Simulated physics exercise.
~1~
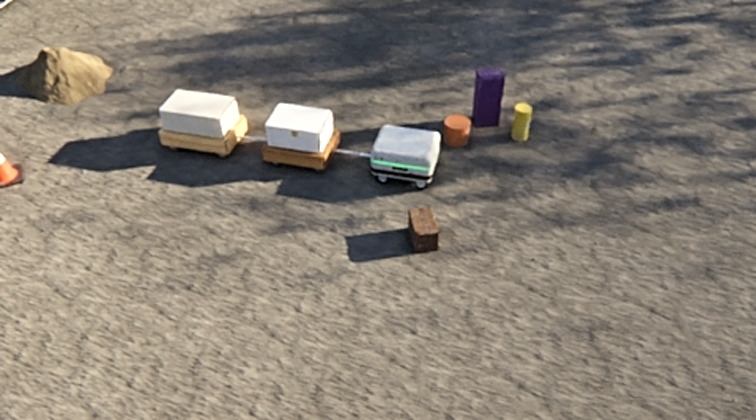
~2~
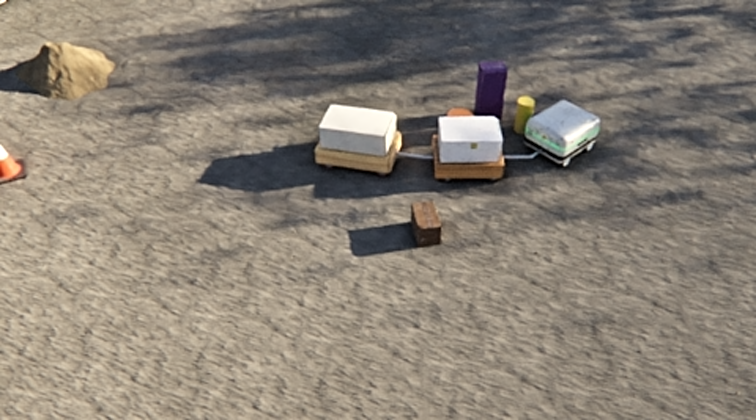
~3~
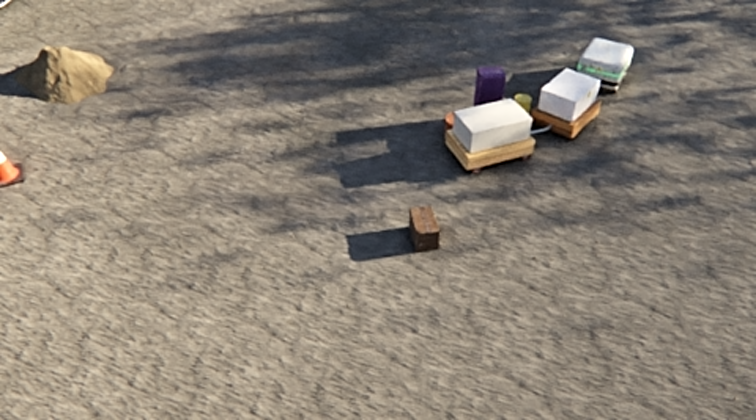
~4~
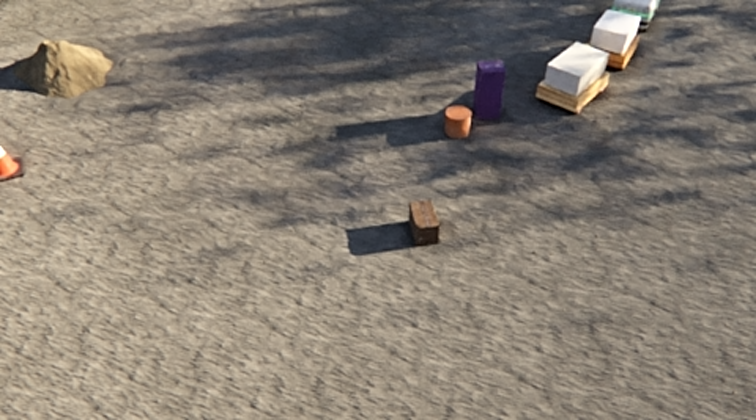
A small tug pulls two carts with white loads rightward past an orange pail, a yellow canister and a purple box, then curves away toward the upper right, the rear cart passing close to them; at the end the canister is no longer visible, while the pail and boxes still stand.
